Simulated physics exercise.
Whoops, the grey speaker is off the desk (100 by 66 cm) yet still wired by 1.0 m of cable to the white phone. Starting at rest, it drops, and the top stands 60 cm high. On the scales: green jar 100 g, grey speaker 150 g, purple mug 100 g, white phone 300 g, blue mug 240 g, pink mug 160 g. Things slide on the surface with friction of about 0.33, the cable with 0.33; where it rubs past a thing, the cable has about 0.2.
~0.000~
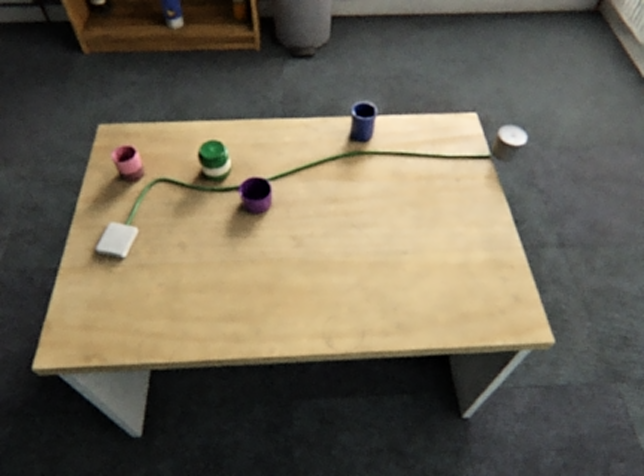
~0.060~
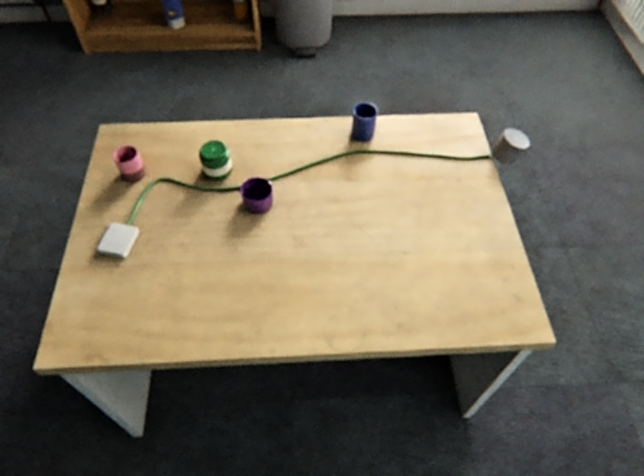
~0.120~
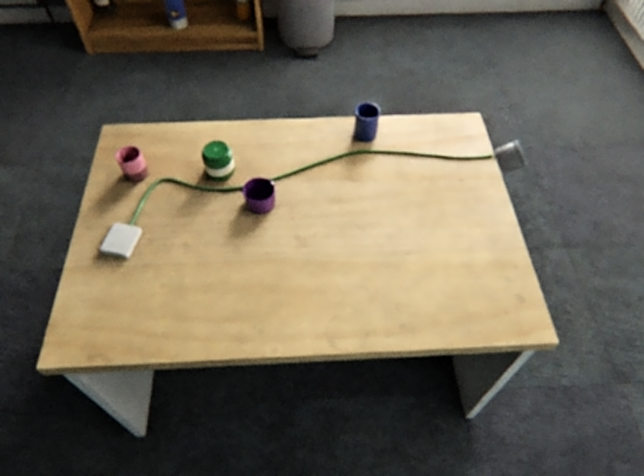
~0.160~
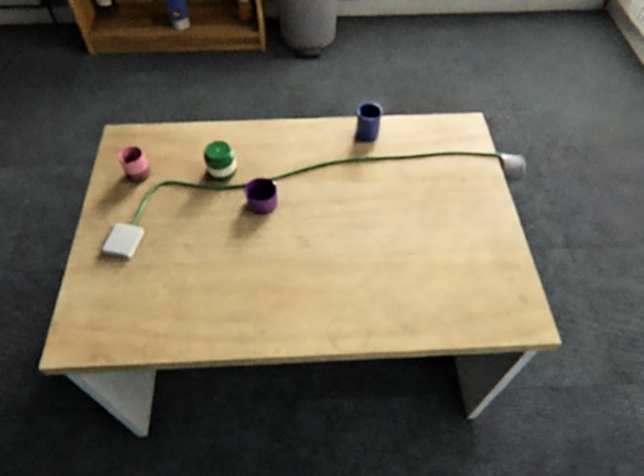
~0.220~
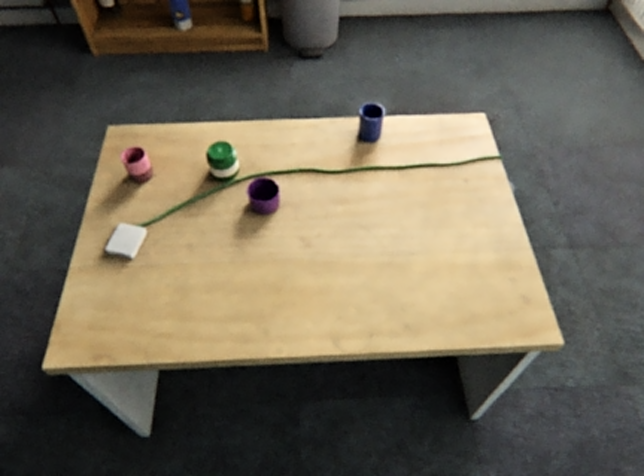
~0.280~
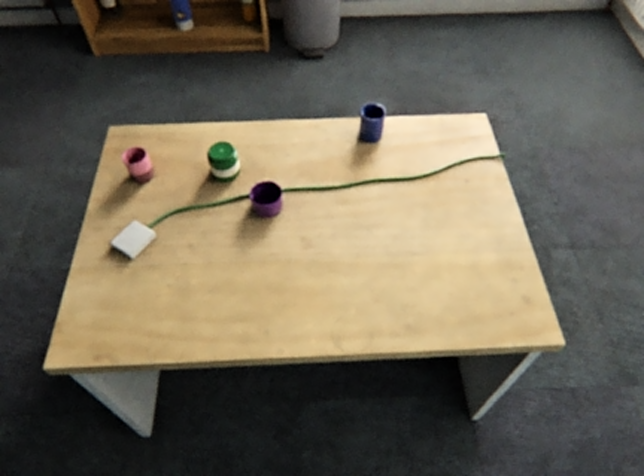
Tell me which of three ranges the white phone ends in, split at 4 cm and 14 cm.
Outcome: An in-between shift.
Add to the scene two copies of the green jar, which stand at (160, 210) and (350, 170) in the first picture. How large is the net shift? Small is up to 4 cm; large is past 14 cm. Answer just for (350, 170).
Net shift there: Minor.
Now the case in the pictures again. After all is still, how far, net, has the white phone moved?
For the white phone, I'd say close to 6 cm.
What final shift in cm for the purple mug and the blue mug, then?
In the end the purple mug has moved about 4 cm, while the blue mug has moved about 0 cm.
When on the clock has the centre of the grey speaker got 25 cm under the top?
Clock time: Not at all.
By 0.5 s, the cable's tail end at (170, 229); white phone 5 cm off its start, grey speaker over the edge, purple mug 3 cm off its start.
By 0.7 s, the cable's tail end at (175, 228); white phone 6 cm off its start, grey speaker over the edge, purple mug 3 cm off its start.
By 1.0 s, the cable's tail end at (175, 228); white phone 6 cm off its start at (156, 231), grey speaker over the edge, purple mug 3 cm off its start at (269, 200).
By 1.2 s, the cable's tail end at (175, 228); white phone 6 cm off its start, grey speaker over the edge, purple mug 3 cm off its start.
By 2.4 s, the cable's tail end at (175, 228); white phone 6 cm off its start at (156, 231), grey speaker over the edge, purple mug 3 cm off its start at (269, 200).
